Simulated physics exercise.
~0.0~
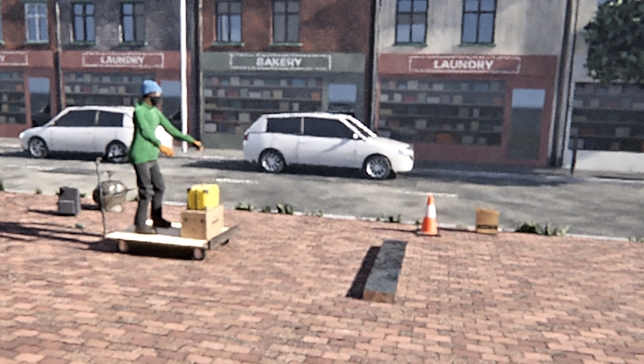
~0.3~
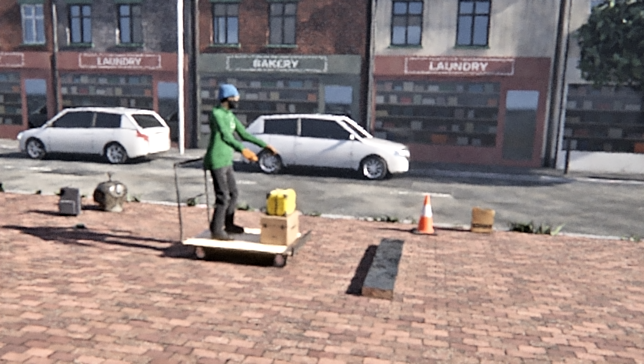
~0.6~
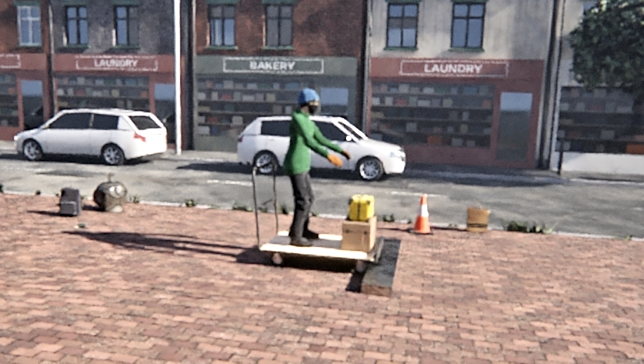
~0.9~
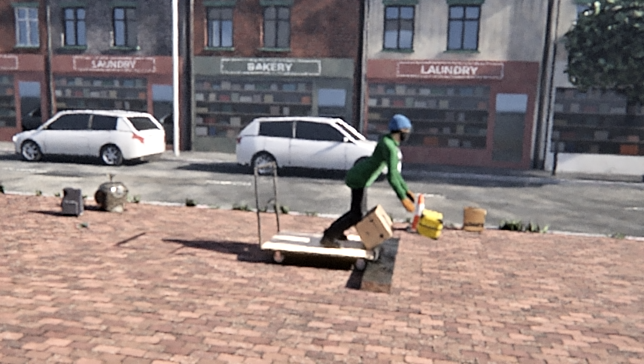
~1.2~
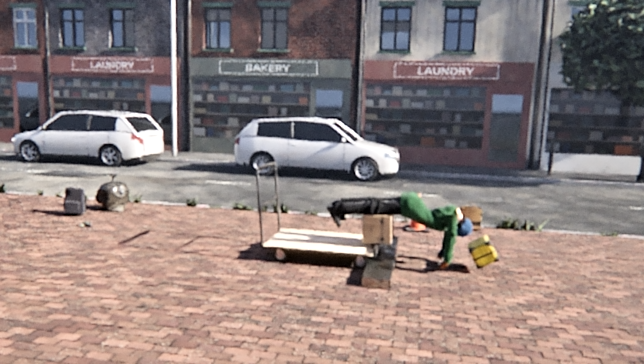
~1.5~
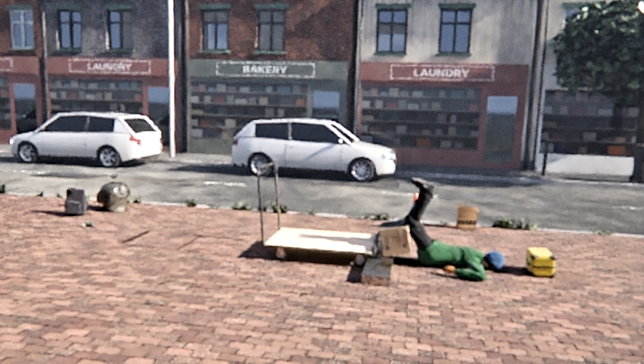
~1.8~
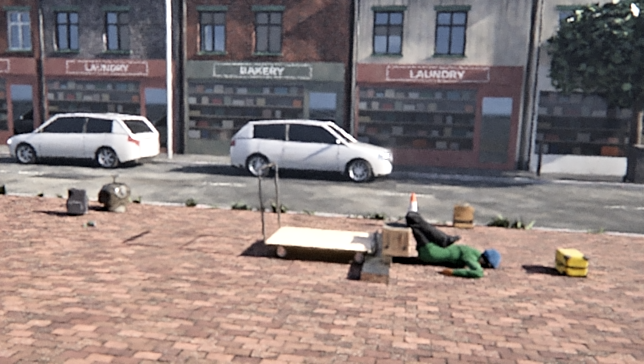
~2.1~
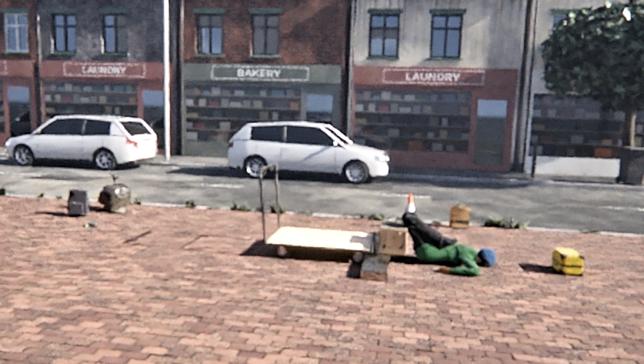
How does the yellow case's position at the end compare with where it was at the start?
At the start the yellow case rides on top of the brown box on the trolley, at the left of the view. By the end it lies on the brick paving at the right, beyond the kerb and past the fallen worker's head.
